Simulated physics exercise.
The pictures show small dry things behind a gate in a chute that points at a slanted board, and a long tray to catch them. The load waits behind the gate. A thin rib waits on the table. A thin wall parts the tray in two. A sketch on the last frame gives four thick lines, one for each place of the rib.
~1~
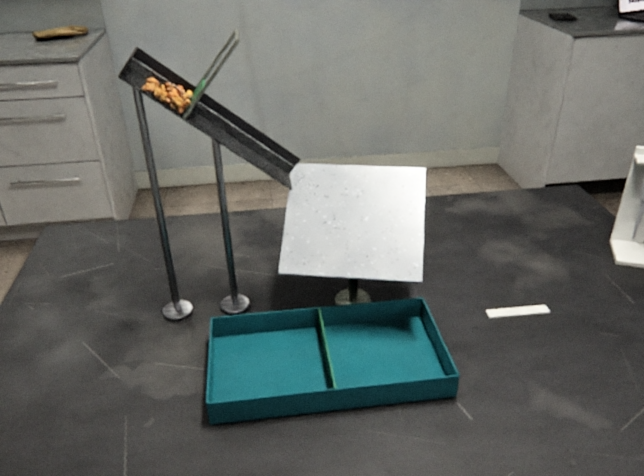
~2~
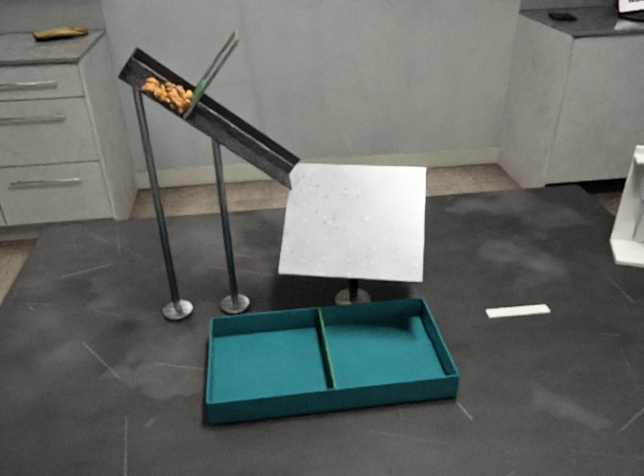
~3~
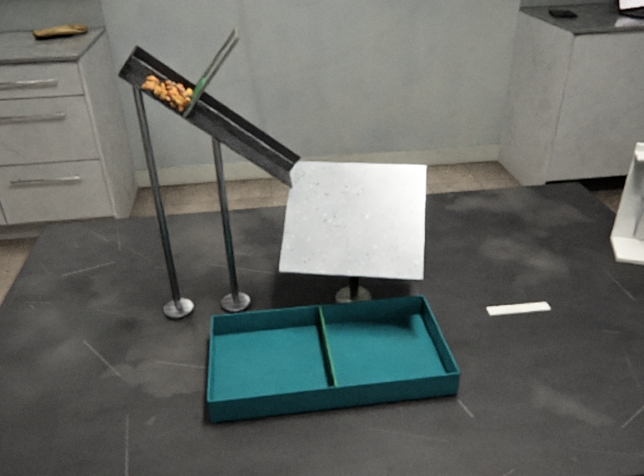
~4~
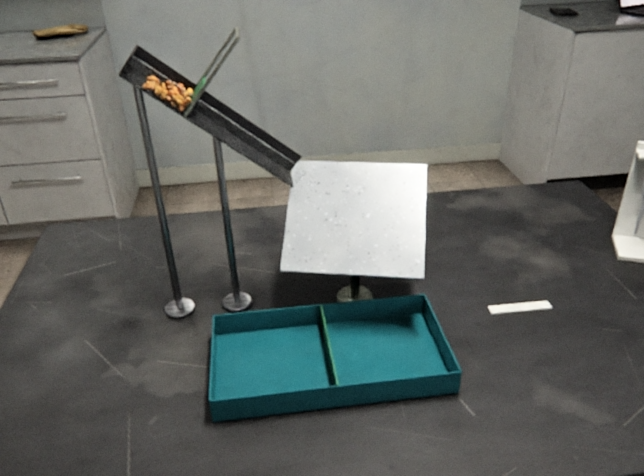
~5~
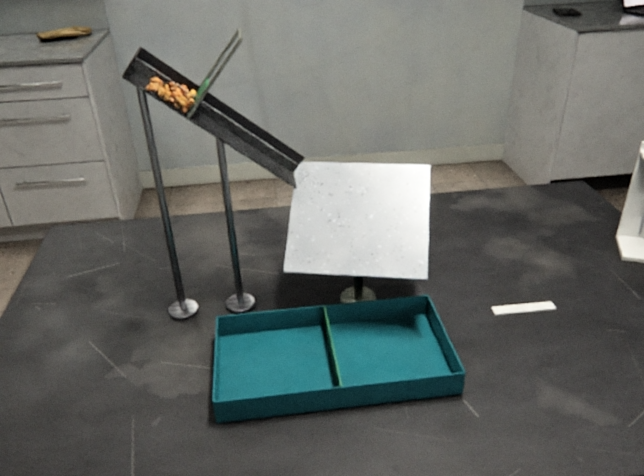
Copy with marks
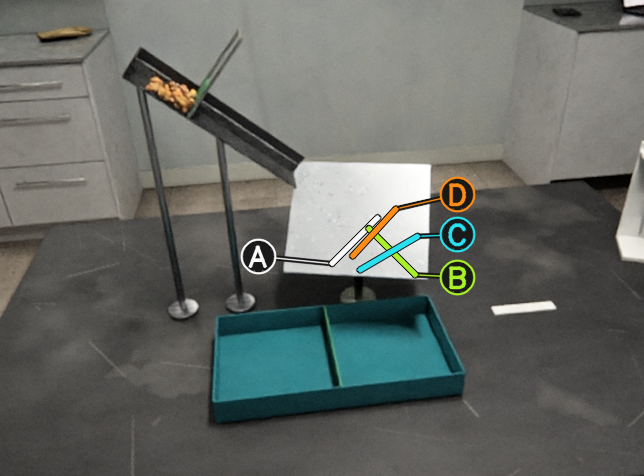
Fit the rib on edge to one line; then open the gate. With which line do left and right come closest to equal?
Take D.
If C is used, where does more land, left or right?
More lands on the right.
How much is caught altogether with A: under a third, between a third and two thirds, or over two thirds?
Line A gives over two thirds.
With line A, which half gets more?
The left half.
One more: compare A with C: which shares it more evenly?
That is line C.
On the marked copy, line A from (377, 217) to (331, 263); line B from (368, 228) to (415, 274); line C from (417, 236) to (360, 270); line D from (395, 208) to (352, 256).
If A is chosen, of what is caught, almost all in the left half, about a tenth in the right.
If B is chosen, of what is caught, roughly a quarter in the left half, the larger part in the right.
If C is chosen, of what is caught, roughly a quarter in the left half, the larger part in the right.
If D is chosen, of what is caught, roughly two thirds in the left half, roughly a third in the right.
